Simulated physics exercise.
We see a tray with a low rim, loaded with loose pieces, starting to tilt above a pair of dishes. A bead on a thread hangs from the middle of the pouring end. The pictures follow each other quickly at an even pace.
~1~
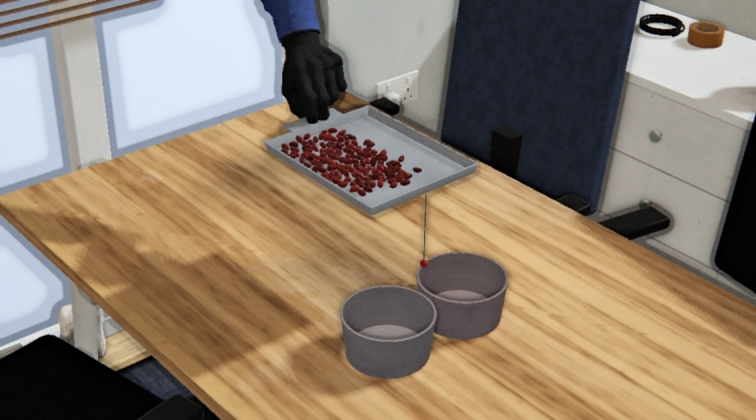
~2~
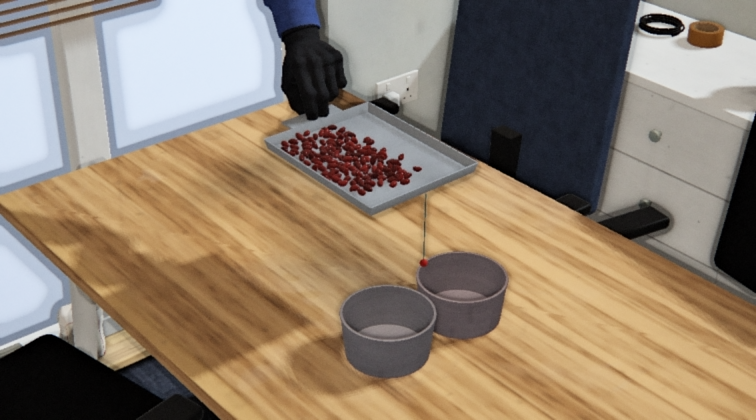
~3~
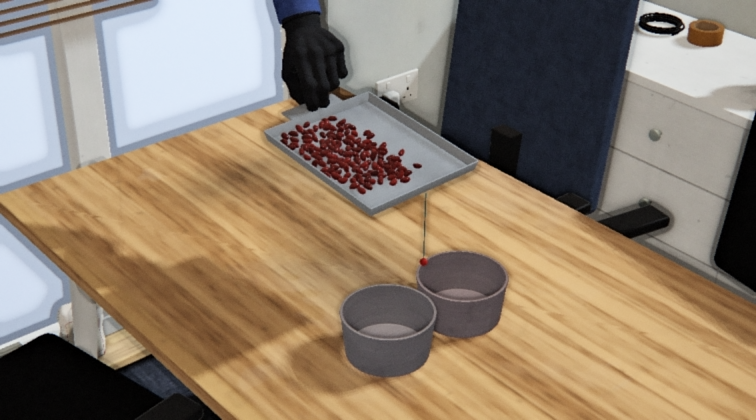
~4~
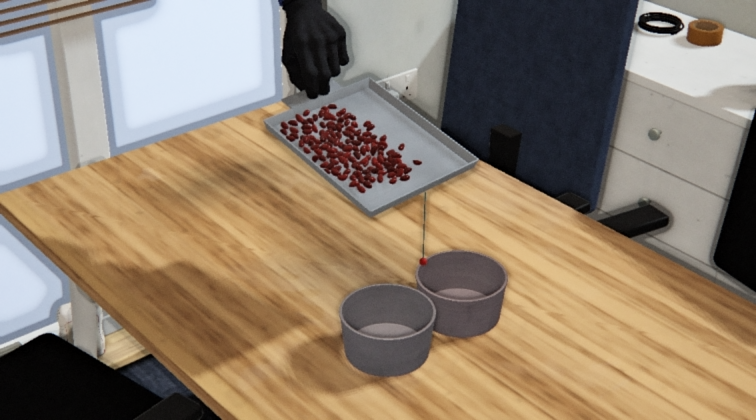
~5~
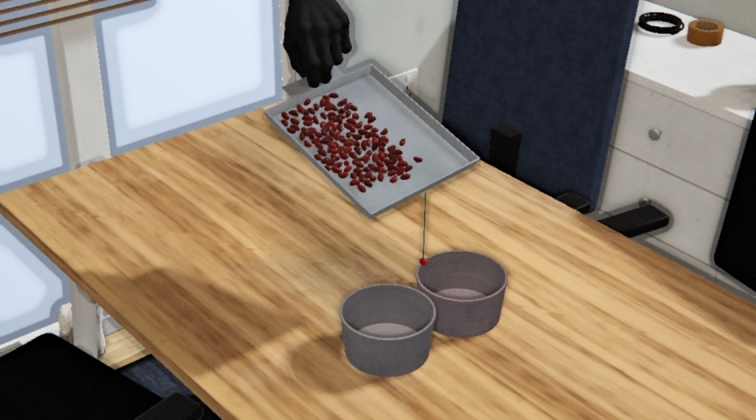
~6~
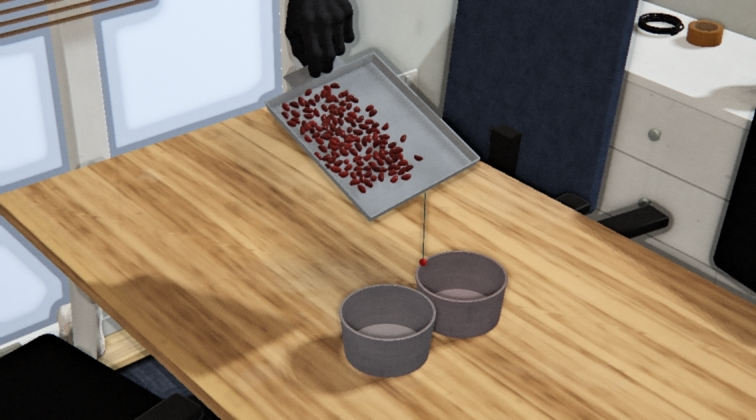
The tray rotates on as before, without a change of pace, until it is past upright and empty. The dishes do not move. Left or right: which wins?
The left-hand dish gets more.
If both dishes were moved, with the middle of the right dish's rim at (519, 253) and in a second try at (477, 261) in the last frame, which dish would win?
First left, then the left-hand dish.
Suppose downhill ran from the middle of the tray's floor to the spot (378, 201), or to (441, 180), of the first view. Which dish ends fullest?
In turn: The left dish; the right-hand dish.
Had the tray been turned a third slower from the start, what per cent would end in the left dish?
Roughly 80 in a hundred.
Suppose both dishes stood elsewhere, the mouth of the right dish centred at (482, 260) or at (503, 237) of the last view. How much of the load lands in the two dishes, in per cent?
About 80 and 20 per cent.
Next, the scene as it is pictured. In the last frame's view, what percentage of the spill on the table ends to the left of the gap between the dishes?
Close to 40 per cent.
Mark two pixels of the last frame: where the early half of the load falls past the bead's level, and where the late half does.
At about (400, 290), then at (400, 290).
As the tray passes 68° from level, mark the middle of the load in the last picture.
Close to (380, 167).
Shortly afterwards, tray tipped steeply; all but a few on the tray; only a few in the left dish; only a few in the air.
Next, tray tipped past a quarter turn; near a third on the tray; near a quarter in the left dish; a little in the right dish; only a few outside both; near a third in the air.
Some moments later, tray tipped past a quarter turn; near two thirds in the left dish; near a quarter in the right dish; a little outside both; only a few in the air.
In the end, tray tipped past a quarter turn; near two thirds in the left dish; near a quarter in the right dish; a little outside both; only a few in the air.
